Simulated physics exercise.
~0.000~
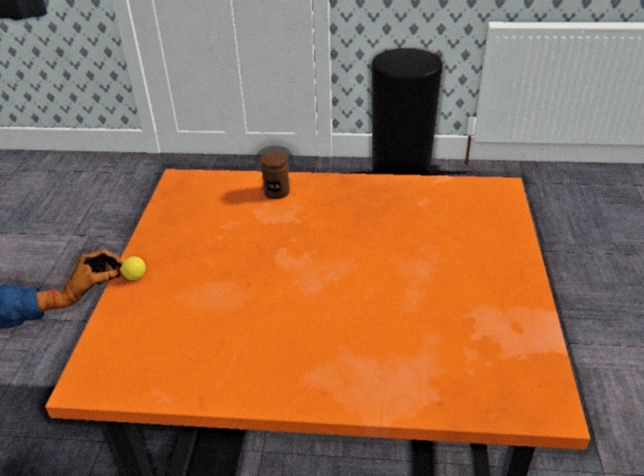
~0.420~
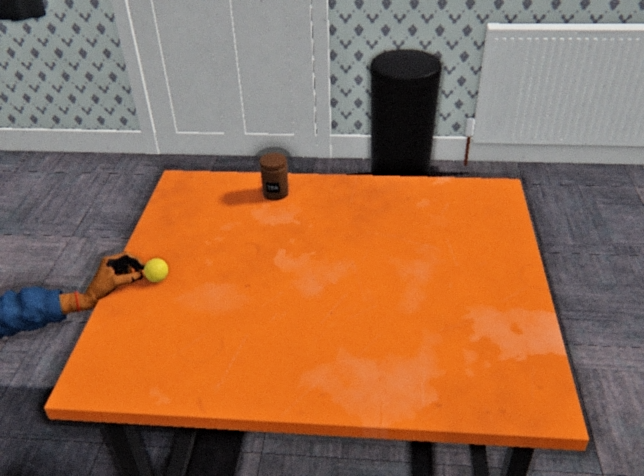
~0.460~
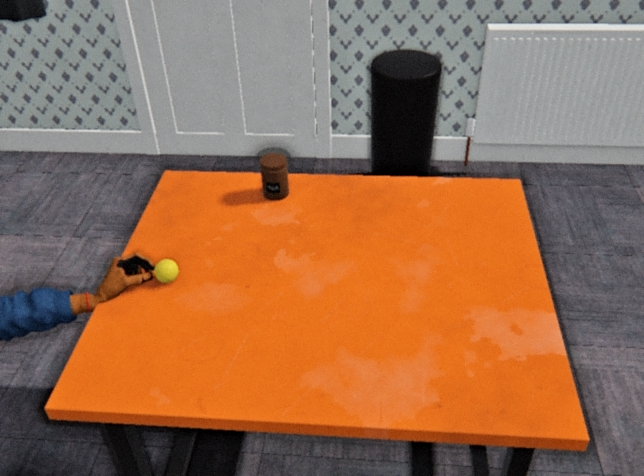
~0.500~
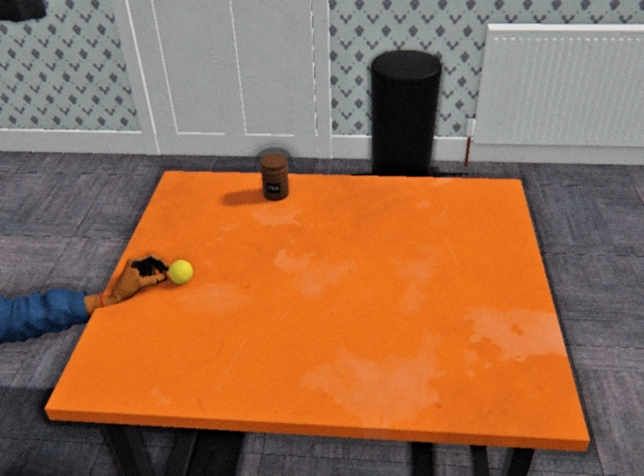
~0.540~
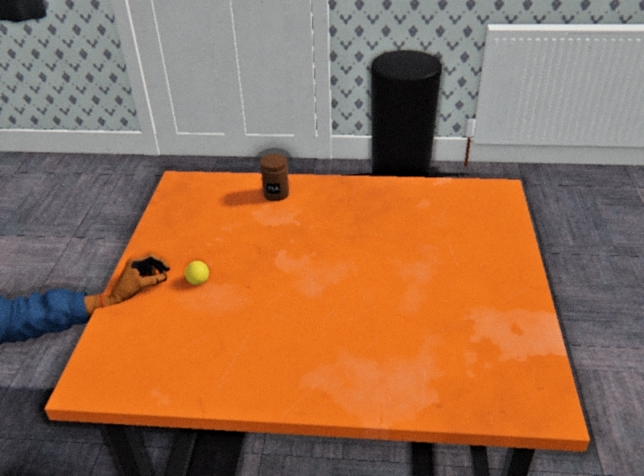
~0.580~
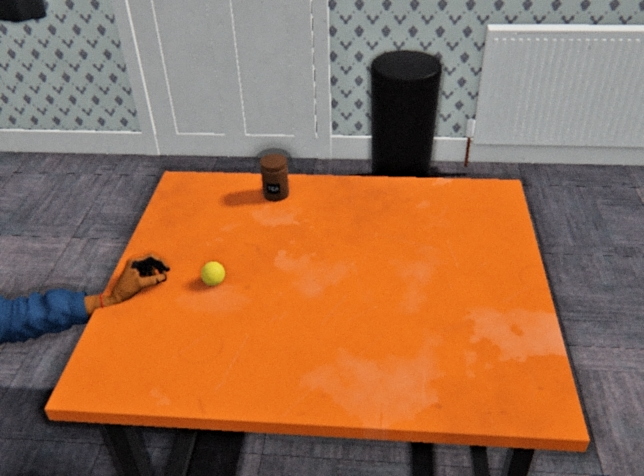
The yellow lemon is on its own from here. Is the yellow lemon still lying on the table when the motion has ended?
It passes the edge.
After 0.78 s, yellow lemon shifted well along near (293, 277).
After 1.18 s, yellow lemon shifted well along near (454, 283).
After 1.58 s, yellow lemon now off the table.
After 1.88 s, things are still on the move.
In the end (2.0 s), off the table, yellow lemon.
